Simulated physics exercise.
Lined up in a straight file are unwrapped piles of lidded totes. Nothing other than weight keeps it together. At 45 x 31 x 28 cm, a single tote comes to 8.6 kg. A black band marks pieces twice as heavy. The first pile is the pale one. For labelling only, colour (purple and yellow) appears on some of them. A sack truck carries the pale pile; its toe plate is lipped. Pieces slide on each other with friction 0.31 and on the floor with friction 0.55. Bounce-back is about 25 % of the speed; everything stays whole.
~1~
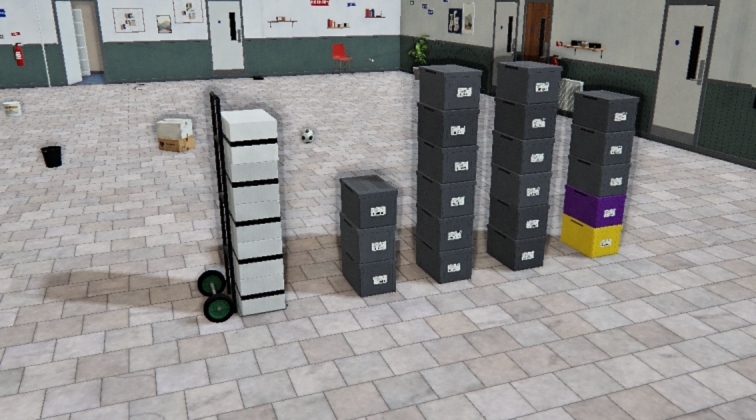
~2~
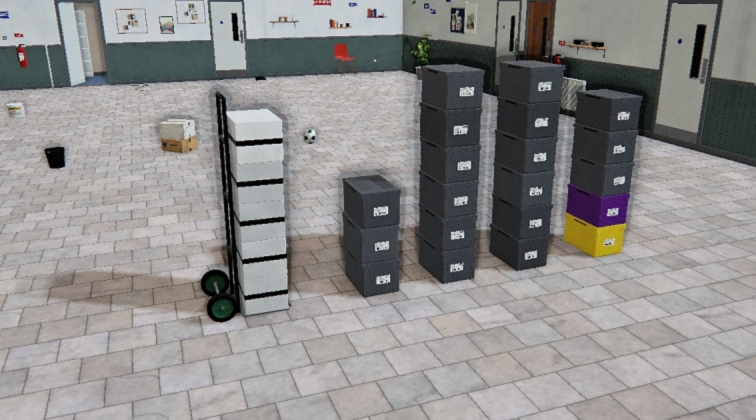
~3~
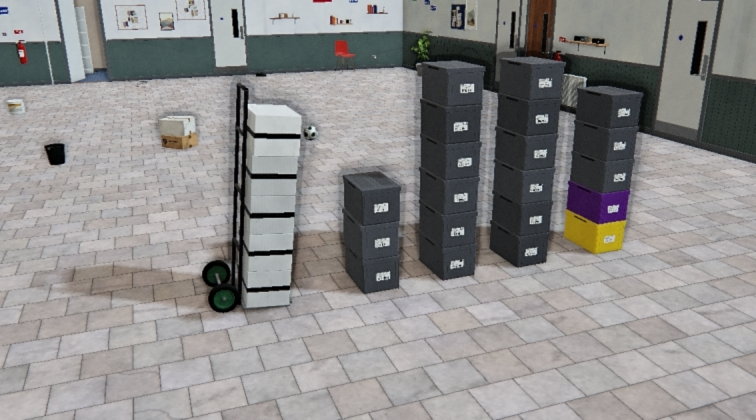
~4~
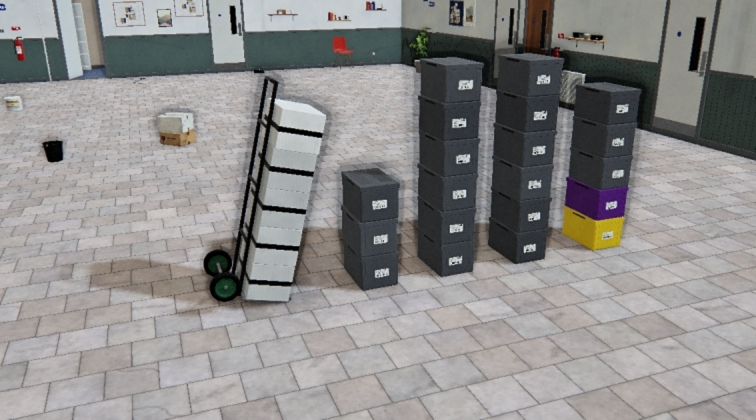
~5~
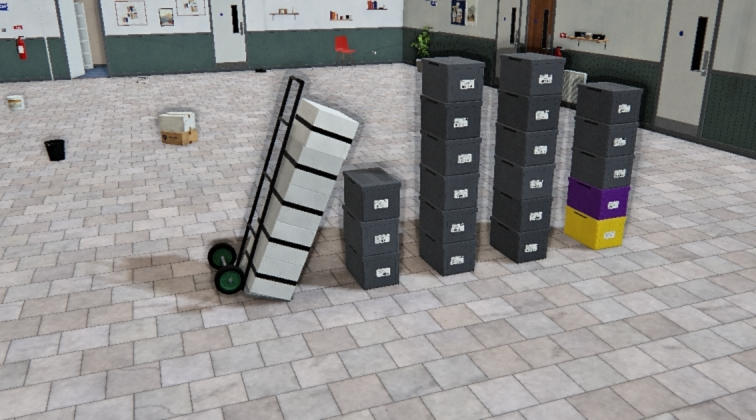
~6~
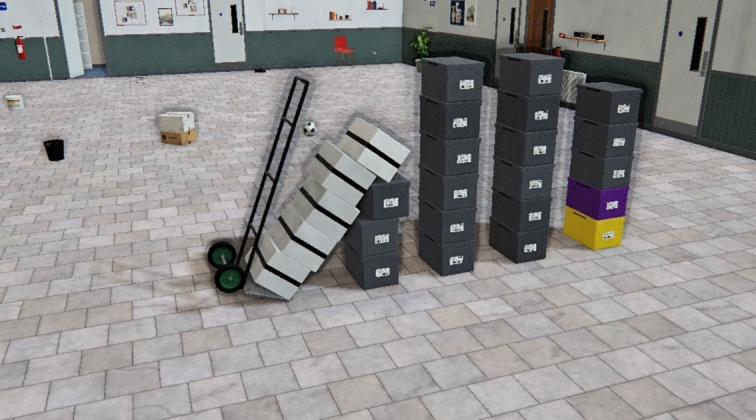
Pale stack of totes on a sack truck tilting right, then leaning past the frame against a short dark grey stack.
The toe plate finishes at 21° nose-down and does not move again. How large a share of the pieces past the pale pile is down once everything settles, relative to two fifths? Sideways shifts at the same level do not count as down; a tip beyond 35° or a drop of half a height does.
The share down is larger than two fifths.
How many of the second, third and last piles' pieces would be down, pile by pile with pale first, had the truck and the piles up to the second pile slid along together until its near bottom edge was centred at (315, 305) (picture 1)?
Counts down - second: 3; third: 0; last: 0.
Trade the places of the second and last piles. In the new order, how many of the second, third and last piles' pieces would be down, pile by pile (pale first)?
Count of fallen pieces - second: 5; third: 6; last: 3.
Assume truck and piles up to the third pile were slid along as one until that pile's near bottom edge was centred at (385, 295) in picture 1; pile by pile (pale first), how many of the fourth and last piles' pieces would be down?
Counts down: Fourth 0; last 0.
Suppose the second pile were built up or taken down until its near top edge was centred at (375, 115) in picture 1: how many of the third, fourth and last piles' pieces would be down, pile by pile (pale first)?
The tally would be third 6, then fourth 6, then last 5.
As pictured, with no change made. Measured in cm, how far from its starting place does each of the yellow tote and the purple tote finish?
Yellow 20, purple 80.
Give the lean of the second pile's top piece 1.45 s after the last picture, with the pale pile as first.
Its lean is roughly 50 degrees.
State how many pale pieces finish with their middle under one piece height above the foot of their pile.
The total comes to 2.
Then, 0.59 s after the last picture, 5 of the pale pile down; none of the 20 other totes down, 9 disturbed.
Then, 1.45 s after the last picture, 5 of the pale pile down; 6 of the 20 other totes down; purple tote leaning 3°.
Then, 2.07 s after the last picture, 5 of the pale pile down; 18 of the 20 other totes down; purple tote leaning 60°, 21 cm lower; yellow tote leaning 47°.
At rest, 5 of the pale pile down; 18 of the 20 other totes down; purple tote on its side; yellow tote leaning 49°. That is 90 per cent. As the last picture would show them, middles, purple tote near (656, 214), yellow tote near (610, 216).
